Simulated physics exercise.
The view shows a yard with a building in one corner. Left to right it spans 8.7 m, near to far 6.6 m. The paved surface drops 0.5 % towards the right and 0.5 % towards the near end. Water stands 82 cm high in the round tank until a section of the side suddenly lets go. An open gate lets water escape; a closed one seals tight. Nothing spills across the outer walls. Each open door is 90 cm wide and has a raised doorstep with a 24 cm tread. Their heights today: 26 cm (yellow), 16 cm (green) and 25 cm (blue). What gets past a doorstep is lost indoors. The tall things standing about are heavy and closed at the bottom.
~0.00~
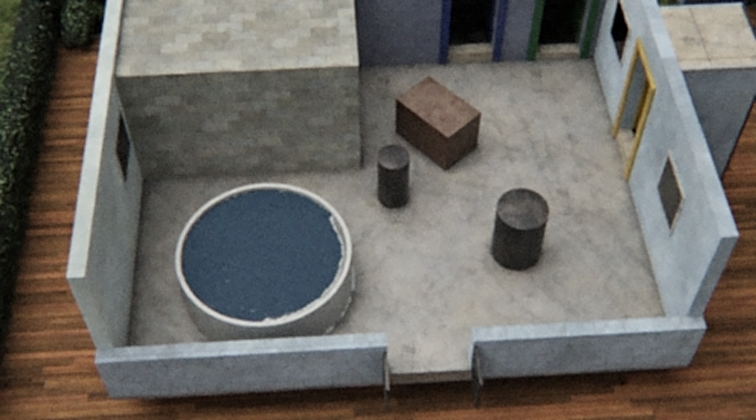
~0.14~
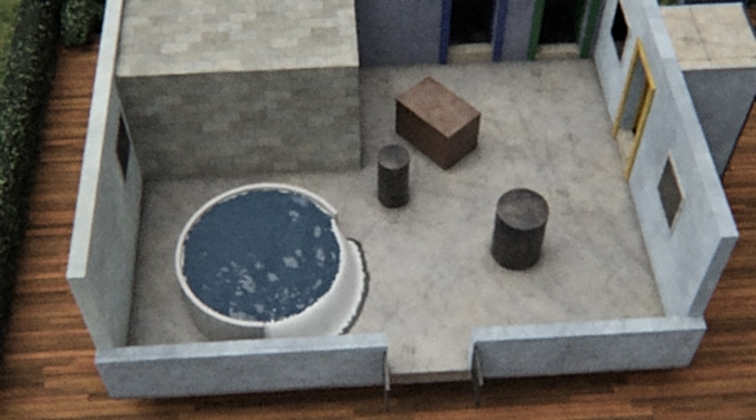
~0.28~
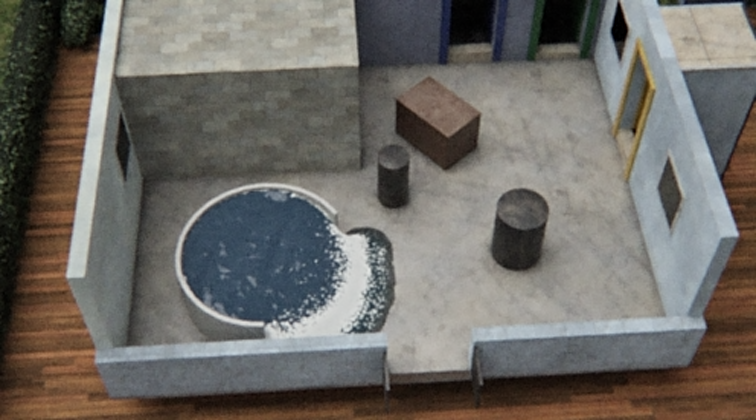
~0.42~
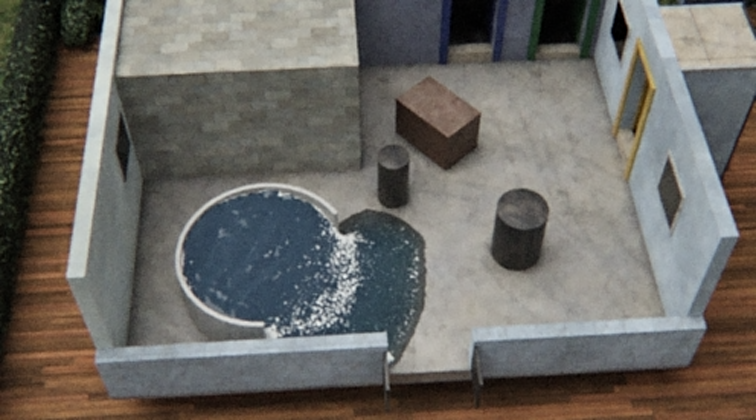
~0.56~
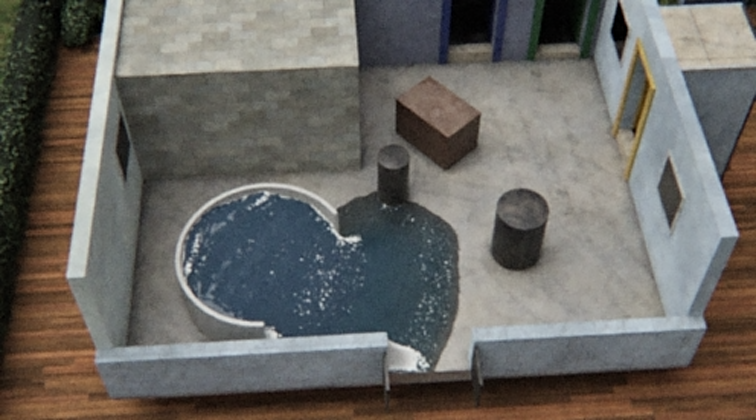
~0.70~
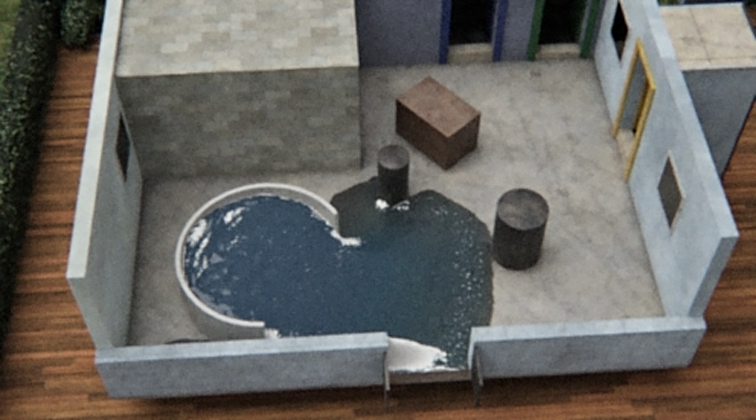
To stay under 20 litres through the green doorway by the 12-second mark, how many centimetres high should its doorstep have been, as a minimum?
It would have to be roughly 29 cm high.
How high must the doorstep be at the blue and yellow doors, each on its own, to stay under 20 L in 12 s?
About 15 cm at blue and 12.5 cm at yellow.
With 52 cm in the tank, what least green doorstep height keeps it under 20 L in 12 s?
Then roughly 16 cm.
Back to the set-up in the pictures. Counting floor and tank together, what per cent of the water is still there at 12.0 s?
Some 80 per cent remains.
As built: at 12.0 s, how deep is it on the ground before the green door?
Some 10.0 cm.
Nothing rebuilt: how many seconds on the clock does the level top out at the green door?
Near 5.0 s.
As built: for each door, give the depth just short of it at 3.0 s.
In cm: Yellow 21, green 0, blue 0.
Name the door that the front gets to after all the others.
It is the blue one.
After 1.4 s water covers 40 % of the floor, deepest (48 cm) near (298, 365); it has not reached the green door.
After 3.0 s water covers 65 % of the floor, deepest (53 cm) near (665, 325); it has not reached the green door.
After 12.0 s water covers 100 % of the floor, deepest (22 cm) near (671, 345); 10 cm at the green door, 194 litres in over its 16 cm doorstep.
At the green door as built, the water arrived by 3.4 s and peaked near 33 cm at 4.8 s.
With a doorstep of 24.5 cm, 51 litres would have come in within the 12 s; with 33.5 cm, 5 litres. So under 20 litres takes about 29 cm.
